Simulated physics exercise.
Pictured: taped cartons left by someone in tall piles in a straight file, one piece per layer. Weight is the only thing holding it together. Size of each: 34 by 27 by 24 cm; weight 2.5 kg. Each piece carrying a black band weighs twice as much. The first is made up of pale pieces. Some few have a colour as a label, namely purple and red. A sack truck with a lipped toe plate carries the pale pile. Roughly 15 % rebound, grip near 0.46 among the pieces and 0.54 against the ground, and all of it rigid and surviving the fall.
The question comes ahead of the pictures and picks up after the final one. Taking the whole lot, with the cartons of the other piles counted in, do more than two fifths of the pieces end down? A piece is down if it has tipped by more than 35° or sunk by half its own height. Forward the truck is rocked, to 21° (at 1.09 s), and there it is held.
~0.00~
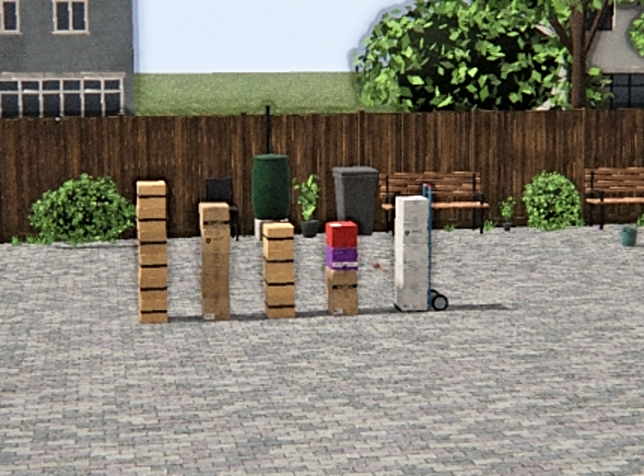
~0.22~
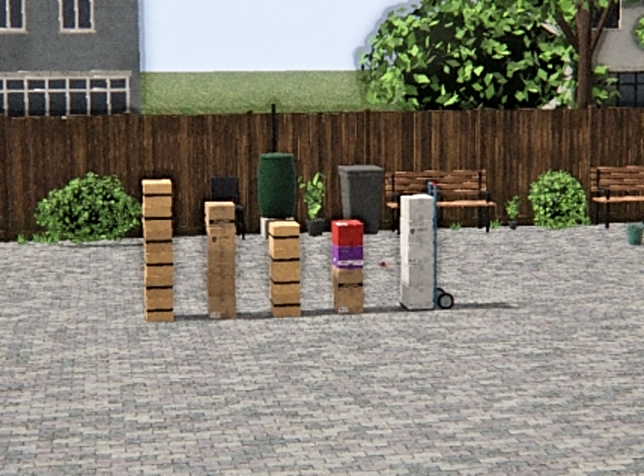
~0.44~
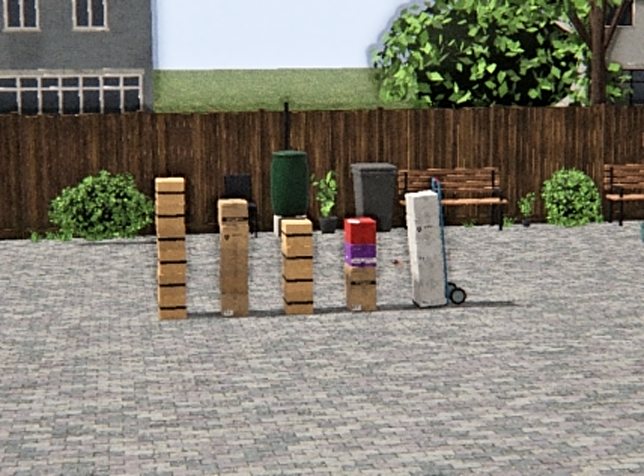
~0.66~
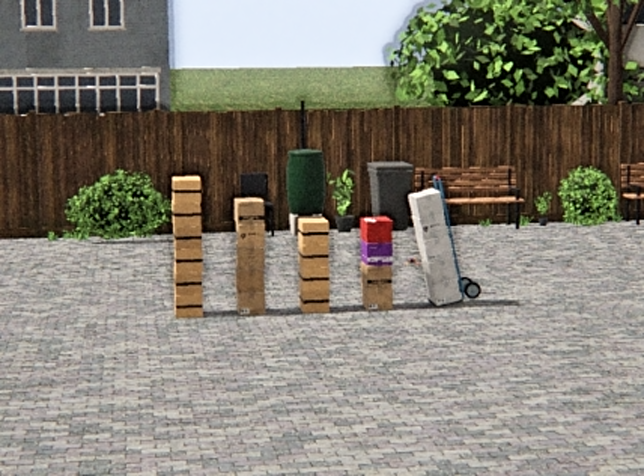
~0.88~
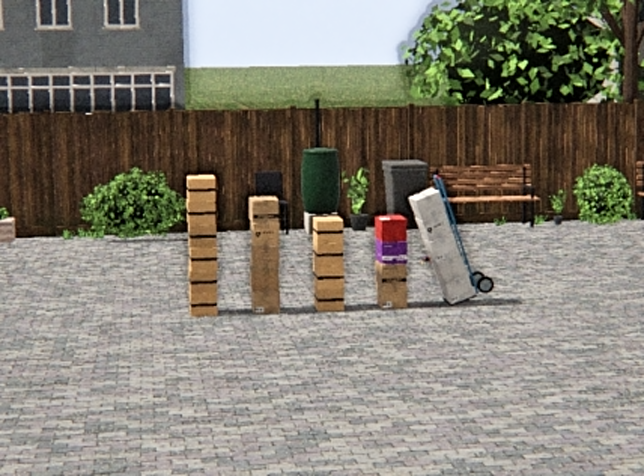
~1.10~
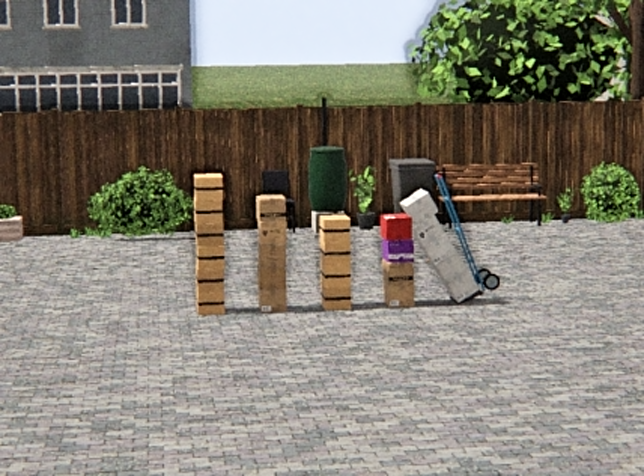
Yes.
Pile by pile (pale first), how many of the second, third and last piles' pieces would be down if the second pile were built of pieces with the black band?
In that case the second pile has 0 down, the third 0, the last 0.
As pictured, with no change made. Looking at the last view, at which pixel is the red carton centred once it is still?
Its centre finishes around pixel (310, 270) in the last picture.
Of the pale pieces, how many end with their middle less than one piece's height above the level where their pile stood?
Tally of pale pieces: 2.
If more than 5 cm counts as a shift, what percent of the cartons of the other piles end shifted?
The shifted ones make up 100 per cent.
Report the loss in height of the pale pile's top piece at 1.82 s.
30 cm.
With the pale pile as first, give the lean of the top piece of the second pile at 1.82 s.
It tilts close to 20 degrees.
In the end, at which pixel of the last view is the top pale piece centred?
Close to (360, 253).
Around 1.82 s, 5 of the pale pile down; none of the 19 other cartons down, 8 disturbed; purple carton tipped 33°; red carton tipped 22°.
Around 2.94 s, 5 of the pale pile down; 8 of the 19 other cartons down; purple carton tipped 46°, 22 cm lower; red carton tipped 45°, 38 cm lower.
Around 4.16 s, 5 of the pale pile down; 19 of the 19 other cartons down; purple carton tipped 46°, 22 cm lower; red carton tipped 45°, 43 cm lower.
Finally (5.6 s), 5 of the pale pile down; 19 of the 19 other cartons down; purple carton tipped 46°, 22 cm lower; red carton tipped 46°, 43 cm lower. That is 100 per cent. Seen by the last camera, middles, purple carton near (342, 272), red carton near (310, 270).
